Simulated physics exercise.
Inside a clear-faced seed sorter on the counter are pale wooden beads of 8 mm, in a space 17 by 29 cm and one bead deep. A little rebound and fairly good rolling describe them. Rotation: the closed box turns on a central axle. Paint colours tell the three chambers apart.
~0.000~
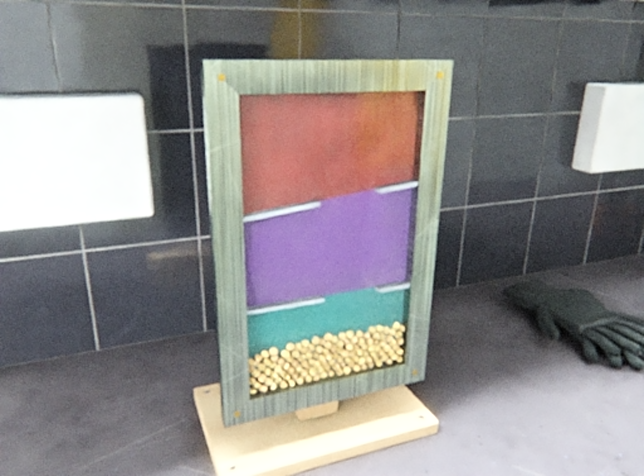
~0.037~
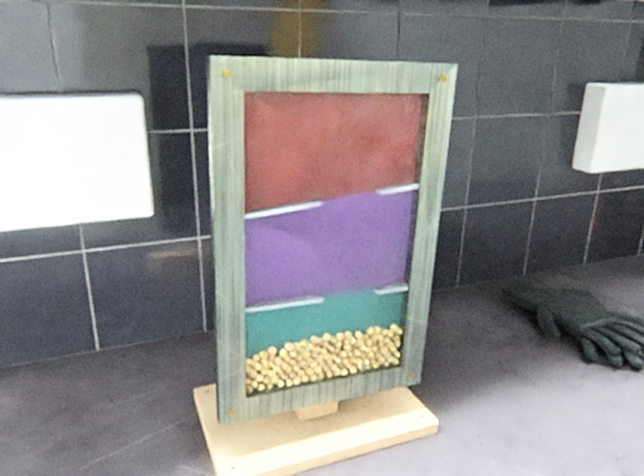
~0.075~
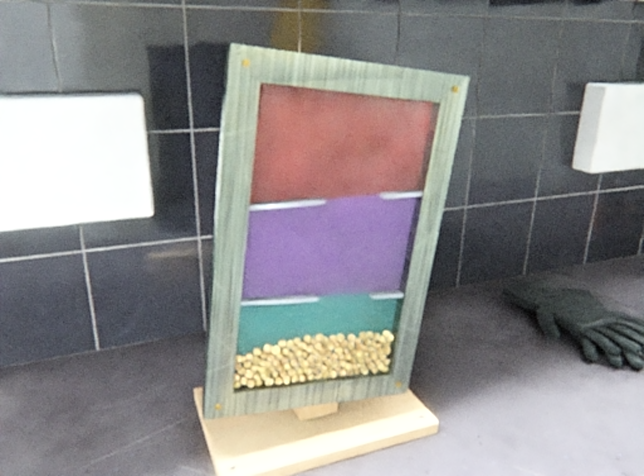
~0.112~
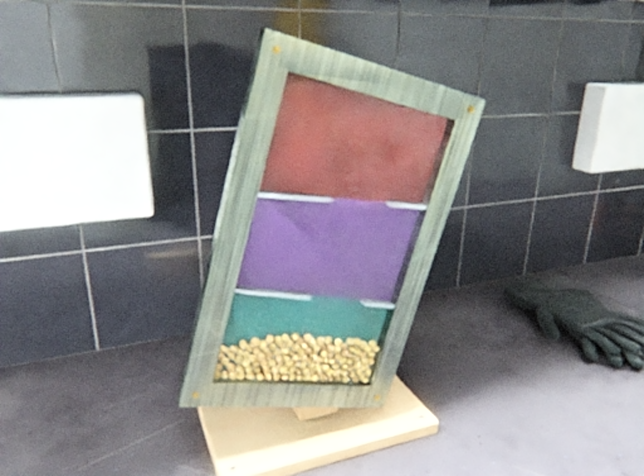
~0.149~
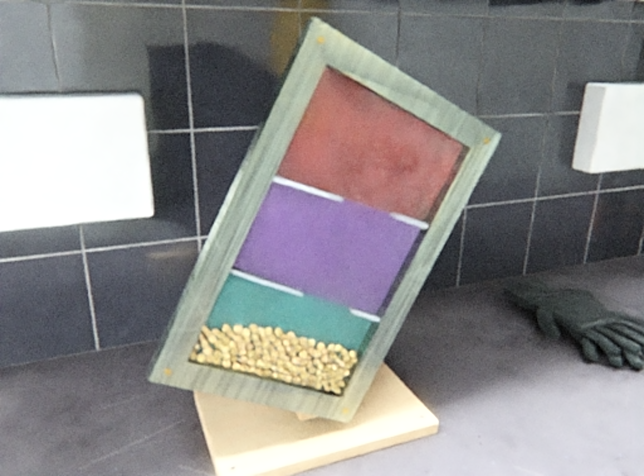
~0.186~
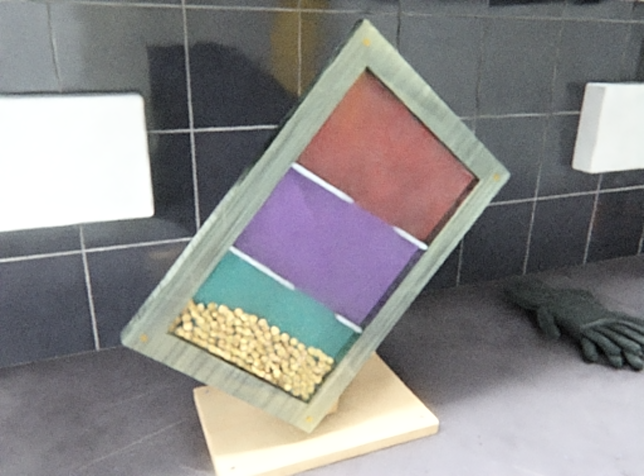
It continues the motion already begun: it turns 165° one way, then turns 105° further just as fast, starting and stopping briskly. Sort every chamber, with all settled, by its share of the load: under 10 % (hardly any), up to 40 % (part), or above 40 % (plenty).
Red chamber: Above 40 %; purple chamber: Up to 40 %; turquoise chamber: Up to 40 %.
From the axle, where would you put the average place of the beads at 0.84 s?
Offset: Approx. 2 cm left, 4 cm below.
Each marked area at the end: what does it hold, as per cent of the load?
Red chamber 50, purple chamber 20, turquoise chamber 30.
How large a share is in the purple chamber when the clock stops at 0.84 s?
Reading: Around 25 per cent of the load.
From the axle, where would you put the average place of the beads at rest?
About 2 cm left and 7 cm below.
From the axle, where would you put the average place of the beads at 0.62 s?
It sits around 4 cm to the left and around 3 cm up.
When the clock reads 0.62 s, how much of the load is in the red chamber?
15 per cent.
After 0.62 s, it stands 165° clockwise; the beads' middle is 4 cm left of and 3 cm above the centre; red 15 %, purple 20 %, turquoise 65 %.
After 0.84 s, it has come round 217° clockwise; the beads' middle is 2 cm left of and 4 cm below the centre; red 50 %, purple 25 %, turquoise 30 %.
After 1.07 s, it has come round 270° clockwise; the beads' middle is 3 cm left of and 6 cm below the centre; red 50 %, purple 20 %, turquoise 30 %.
Settled by 2.1 s, it has come round 270° clockwise; red 50 %, purple 20 %, turquoise 30 %.
